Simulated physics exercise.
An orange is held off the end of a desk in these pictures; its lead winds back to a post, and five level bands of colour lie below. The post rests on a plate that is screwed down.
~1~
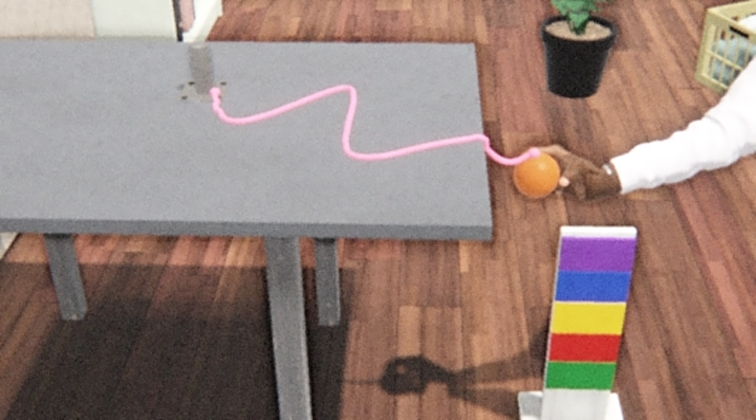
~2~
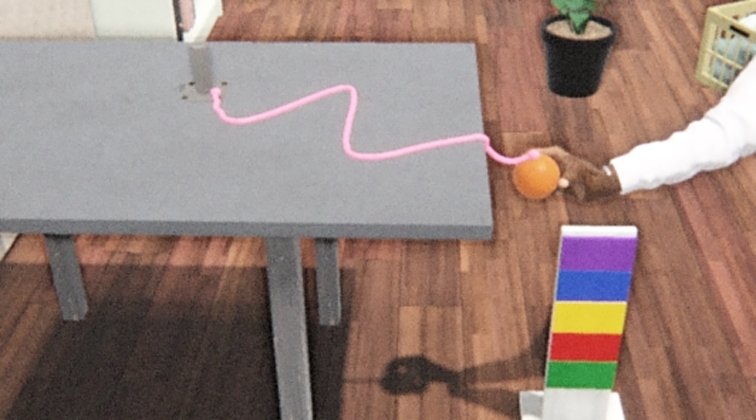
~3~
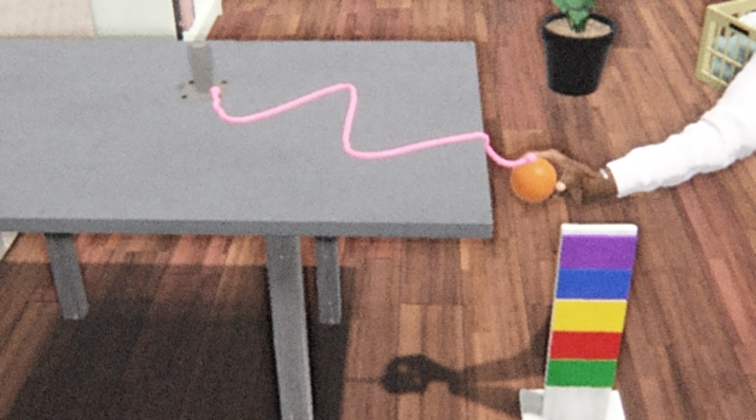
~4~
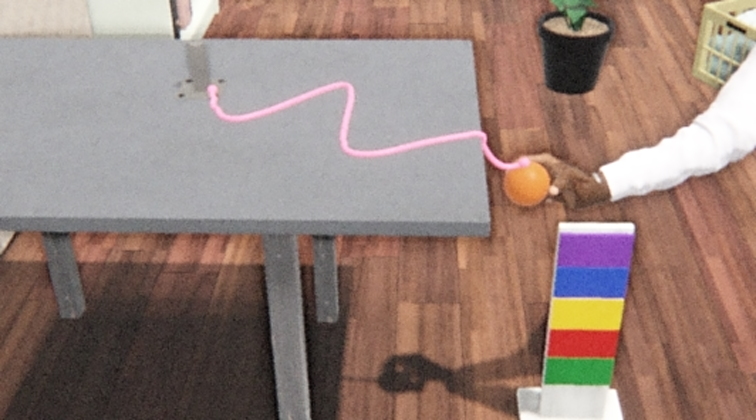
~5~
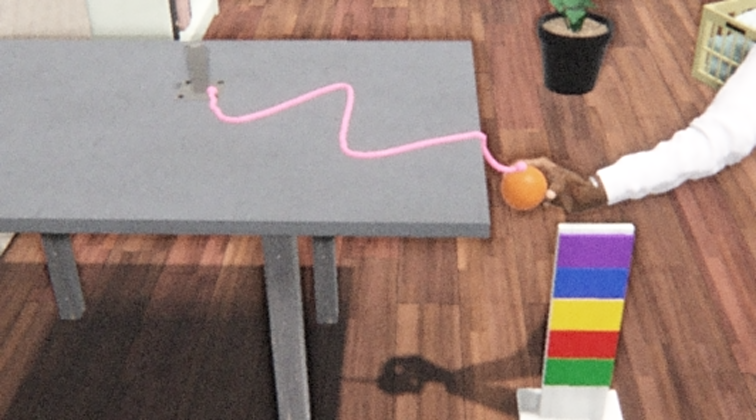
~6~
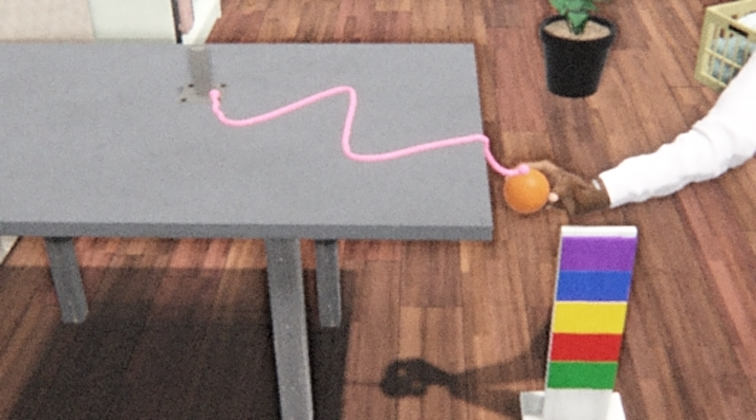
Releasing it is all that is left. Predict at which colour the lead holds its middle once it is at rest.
At green, I would say.
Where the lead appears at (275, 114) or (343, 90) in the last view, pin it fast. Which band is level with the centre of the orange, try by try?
Each in turn comes out as red, yellow.
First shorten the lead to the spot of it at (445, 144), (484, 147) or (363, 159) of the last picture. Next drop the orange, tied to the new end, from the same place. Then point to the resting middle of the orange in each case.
Try 1: (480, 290); try 2: (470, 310); try 3: (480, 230).
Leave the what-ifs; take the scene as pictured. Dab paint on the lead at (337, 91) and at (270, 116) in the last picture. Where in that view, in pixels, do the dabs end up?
At (406, 112), then (323, 104).
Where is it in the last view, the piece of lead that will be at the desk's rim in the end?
Approximately at (350, 118) in the final frame.
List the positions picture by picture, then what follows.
Orange (536, 175); purple (597, 256); blue (593, 288); yellow (588, 319); red (584, 349); green (580, 377), in the first picture.
Orange (536, 176); lead through (221, 113) (297, 104) (354, 102) (347, 149) (438, 144), in the second picture.
Orange (534, 180), in the third picture.
Orange (527, 184); lead through (218, 110) (294, 102) (351, 99) (344, 146) (435, 141), in the fourth picture.
Orange (524, 188), in the fifth picture.
Orange (527, 191); lead through (220, 115) (296, 106) (353, 104) (346, 150) (437, 145), in the sixth picture.
A little later, orange near (450, 348); level with green.
Next, orange near (477, 355); level with green.
When it is over, orange near (465, 355); level with green. At green.
